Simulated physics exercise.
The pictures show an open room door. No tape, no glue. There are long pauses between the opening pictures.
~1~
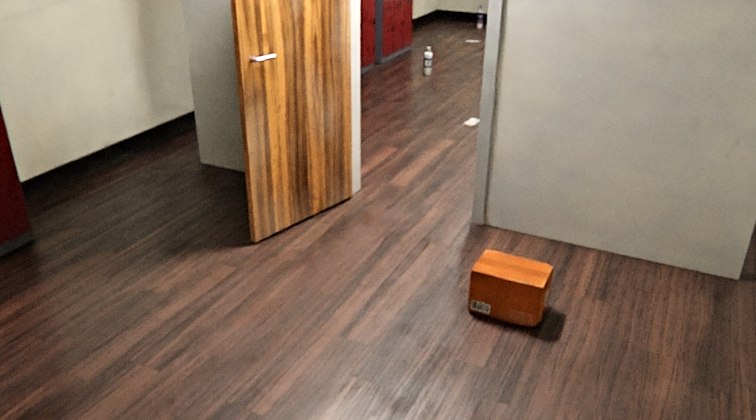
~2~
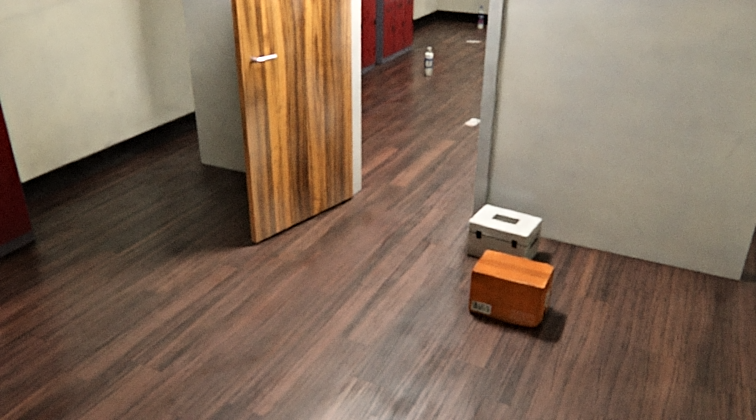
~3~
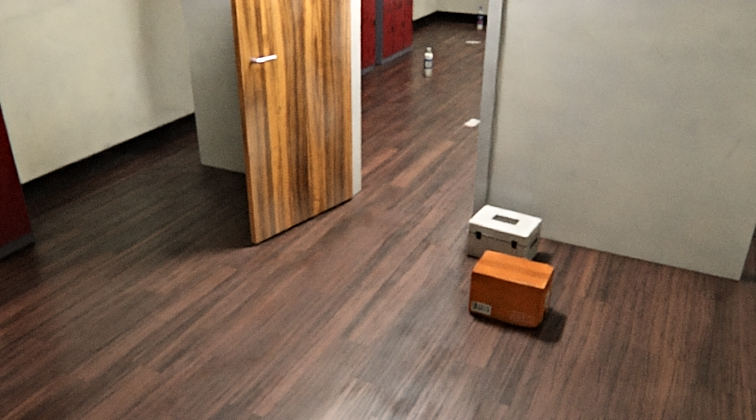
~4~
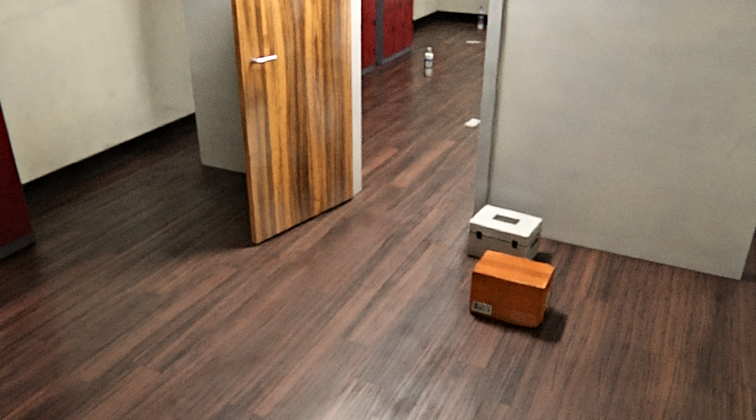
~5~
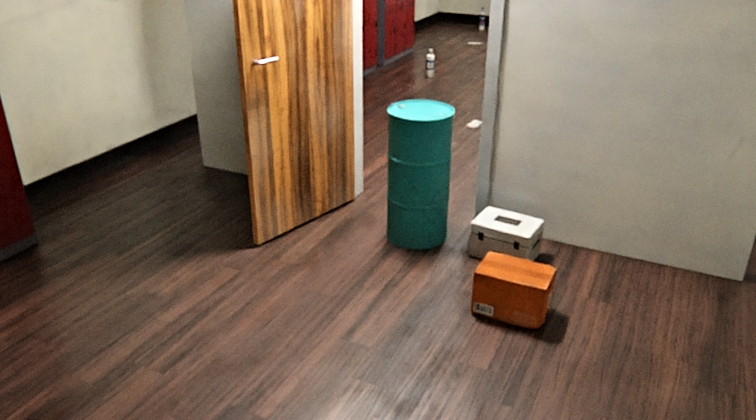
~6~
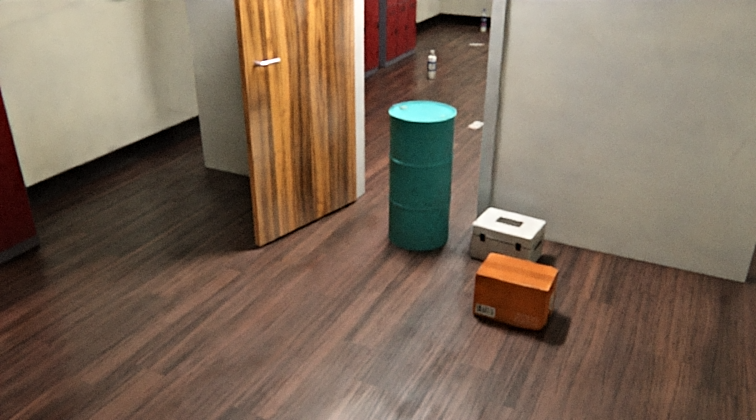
The clip shows an open wooden door and an orange box on a dark wood floor; a white toolbox appears behind the box, then a turquoise drum appears beside the doorway, while the door stays still throughout.
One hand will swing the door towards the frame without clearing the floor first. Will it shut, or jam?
Here the door stops short.
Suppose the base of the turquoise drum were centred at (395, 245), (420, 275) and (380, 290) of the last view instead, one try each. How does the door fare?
First try: It jams; second try: It closes; third try: It reaches the frame.
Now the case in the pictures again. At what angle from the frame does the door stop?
About 40°.
Then, 0.50 s past the last view, door 93° open.
Then, 0.80 s past the last view, door 77° open.
Then, 1.10 s past the last view, door 58° open.
Then, 1.30 s past the last view, door 45° open.
Finally, door 42° open; all 3 still in place. Final places as the last picture's camera would see them, turquoise drum near (423, 176).
